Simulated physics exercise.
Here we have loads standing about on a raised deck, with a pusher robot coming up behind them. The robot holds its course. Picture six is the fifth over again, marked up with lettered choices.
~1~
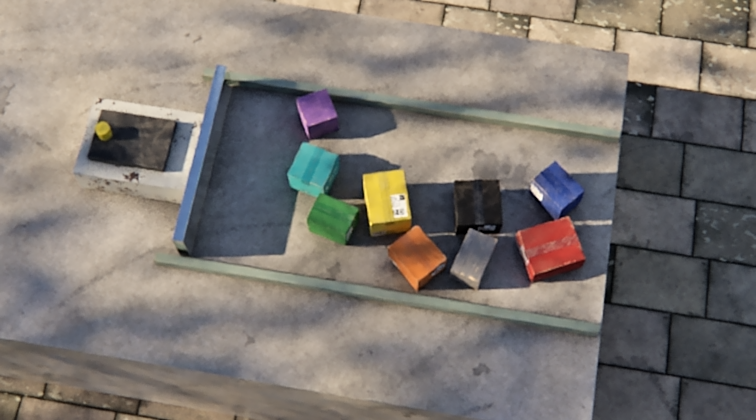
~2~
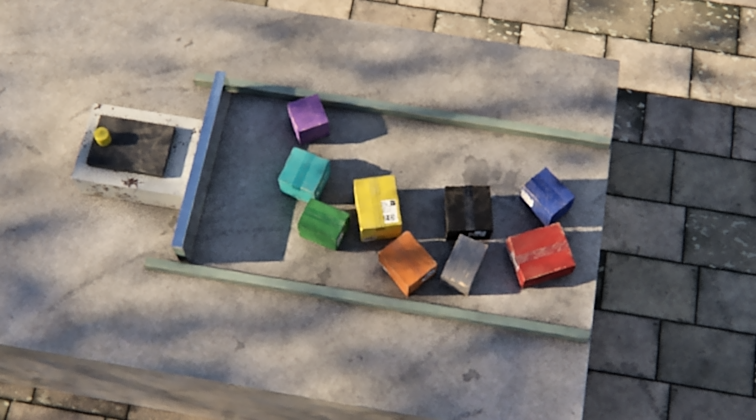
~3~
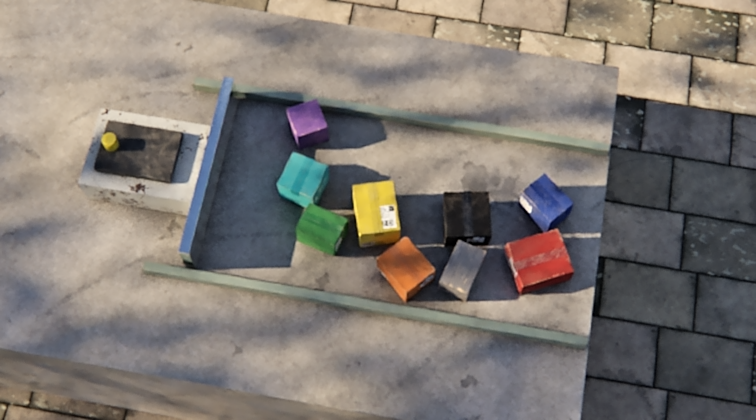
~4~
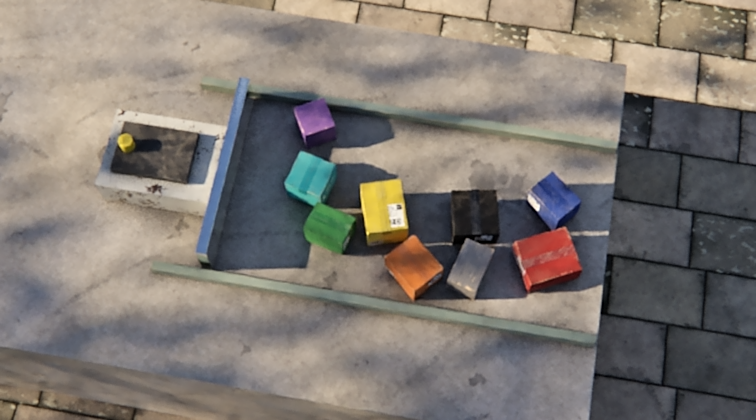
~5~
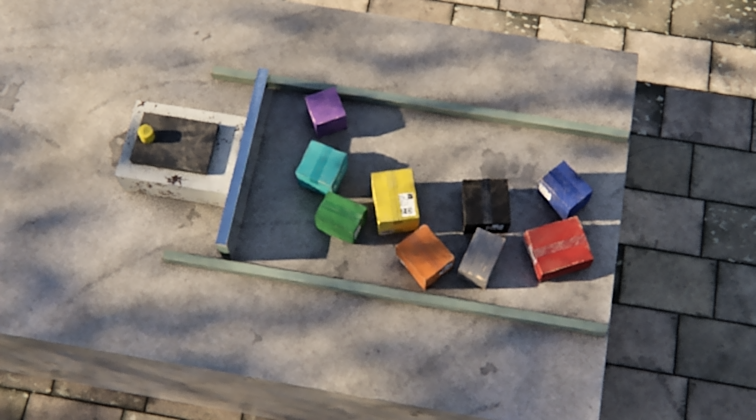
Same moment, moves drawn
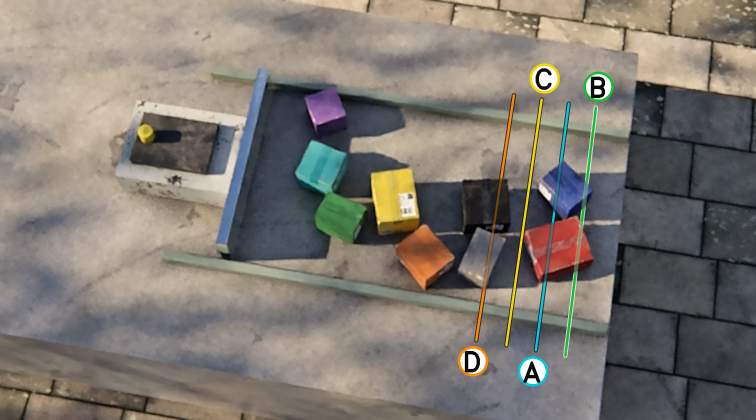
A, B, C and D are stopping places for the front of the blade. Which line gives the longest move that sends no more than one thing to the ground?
It should halt at D.
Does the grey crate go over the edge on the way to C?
No.
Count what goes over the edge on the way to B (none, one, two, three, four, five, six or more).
By then, five.
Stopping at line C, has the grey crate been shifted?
Yes.
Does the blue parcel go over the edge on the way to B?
Yes.
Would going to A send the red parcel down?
Yes.
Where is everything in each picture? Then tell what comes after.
Orange parcel (417, 258); black box (477, 207); yellow parcel (387, 203), in the first frame.
Robot (137, 146); purple crate (309, 120), in the second frame.
Robot (145, 152); green box (323, 230), in the third frame.
Robot (161, 153); red parcel (547, 260), in the fourth frame.
Robot (181, 144); orange parcel (425, 257); black box (485, 206); yellow parcel (395, 202), in the fifth frame.
On the marked copy, A at (553, 222); B at (581, 226); C at (525, 217); D at (496, 213).
With D. Early on, robot (270, 158); purple crate (368, 126); green box (355, 216).
Further on, robot (360, 172); red parcel (565, 257); blue parcel (573, 188).
At the end, robot (430, 184); red parcel (606, 273); blue parcel (611, 181); none fallen.
As for the rest, A drops two; B drops five; C drops two.
